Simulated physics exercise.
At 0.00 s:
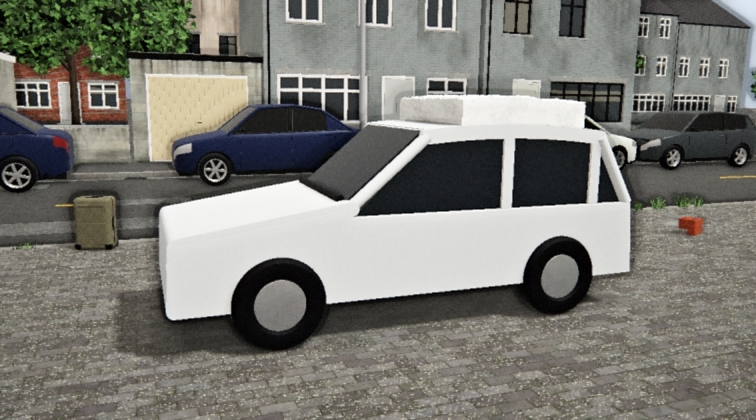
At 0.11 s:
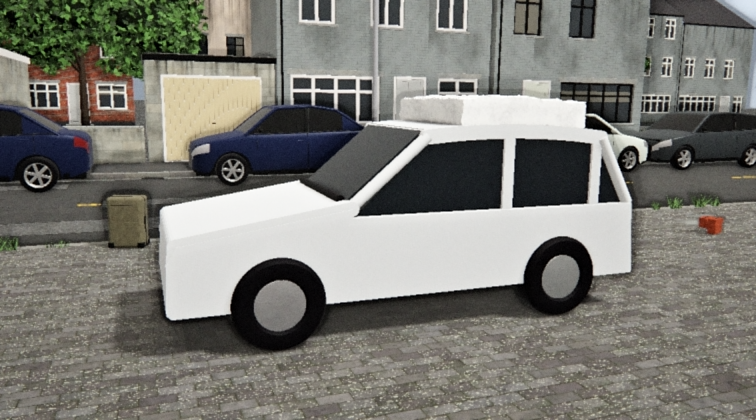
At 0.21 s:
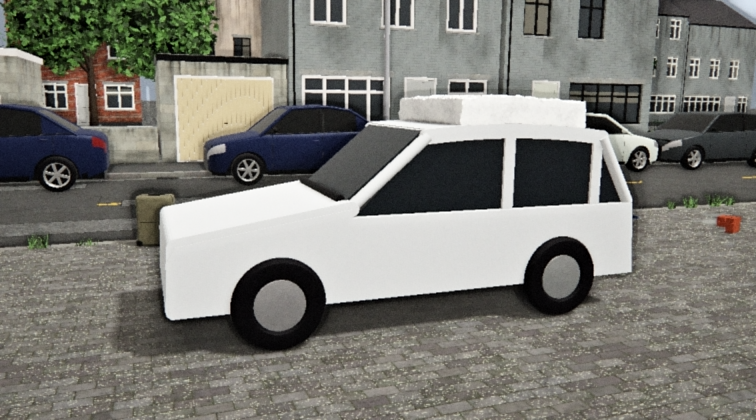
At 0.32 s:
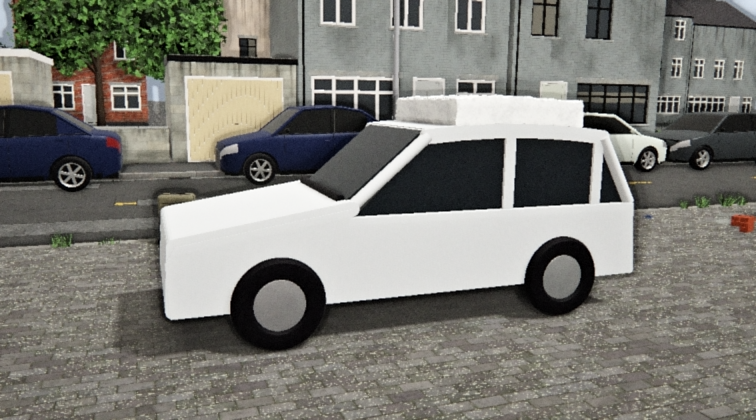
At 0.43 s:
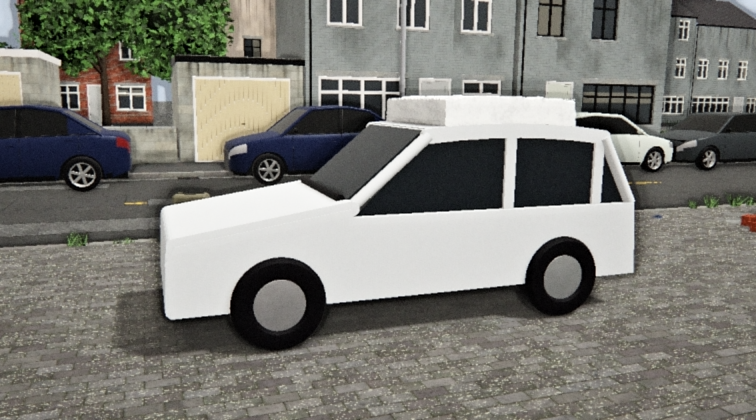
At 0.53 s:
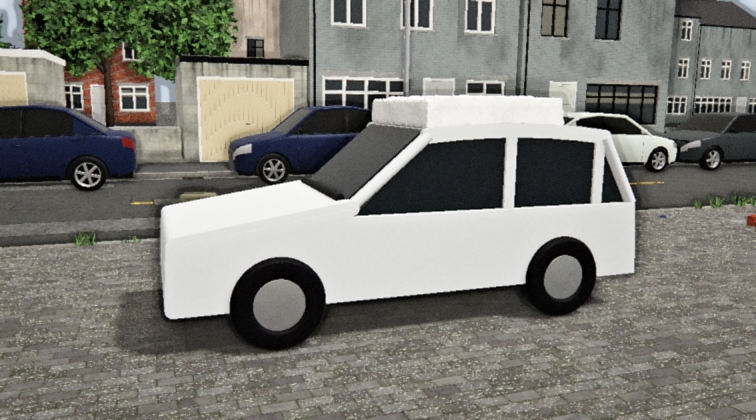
A boxy white car with dark windows and a thick slab of white snow on its roof fills the middle of a grey cobbled area, seen from its left side and facing left. Behind it are parked blue, white and grey cars, a brown bin, grey houses and a cream garage door. The background slides right as the view travels with the car, and the slab shifts slightly forward towards the windscreen.
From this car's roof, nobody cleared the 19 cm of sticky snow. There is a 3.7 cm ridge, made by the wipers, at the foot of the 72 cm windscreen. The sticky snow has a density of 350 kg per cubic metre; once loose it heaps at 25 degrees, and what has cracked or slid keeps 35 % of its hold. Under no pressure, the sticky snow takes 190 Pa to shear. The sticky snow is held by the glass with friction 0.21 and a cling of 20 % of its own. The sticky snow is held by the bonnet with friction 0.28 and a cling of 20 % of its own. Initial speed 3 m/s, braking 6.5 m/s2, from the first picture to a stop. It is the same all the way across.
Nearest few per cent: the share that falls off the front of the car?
Some 20 percent.
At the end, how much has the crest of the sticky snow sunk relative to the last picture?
The gap comes to some 0 centimetres.
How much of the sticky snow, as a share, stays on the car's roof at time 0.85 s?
About 60 per cent.
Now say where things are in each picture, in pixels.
The first picture shows leading edge of the sticky snow at (462, 117).
The second picture shows leading edge of the sticky snow at (462, 118).
The third picture shows leading edge of the sticky snow at (461, 118), its middle shifted 10 mm.
The fourth picture shows leading edge of the sticky snow at (456, 118), its middle shifted 4.7 cm.
The fifth picture shows leading edge of the sticky snow at (445, 123), its middle shifted 13 cm.
The sixth picture shows leading edge of the sticky snow at (427, 104), its middle shifted 26 cm.
After 0.85 s, 58 % of the snow is on the roof, 42 % on the glass, none on the bonnet and none has gone off the nose.
After 1.22 s, 35 % of the snow is on the roof, 30 % on the glass, 35 % on the bonnet and none has gone off the nose.
After 1.59 s, 27 % of the snow is on the roof, 19 % on the glass, 53 % on the bonnet and 2 % has gone off the nose.
After 1.96 s, 26 % of the snow is on the roof, 12 % on the glass, 49 % on the bonnet and 13 % has gone off the nose.
After 2.60 s, at the end, 26 % of the snow is on the roof, 9 % on the glass, 45 % on the bonnet and 20 % has gone off the nose.
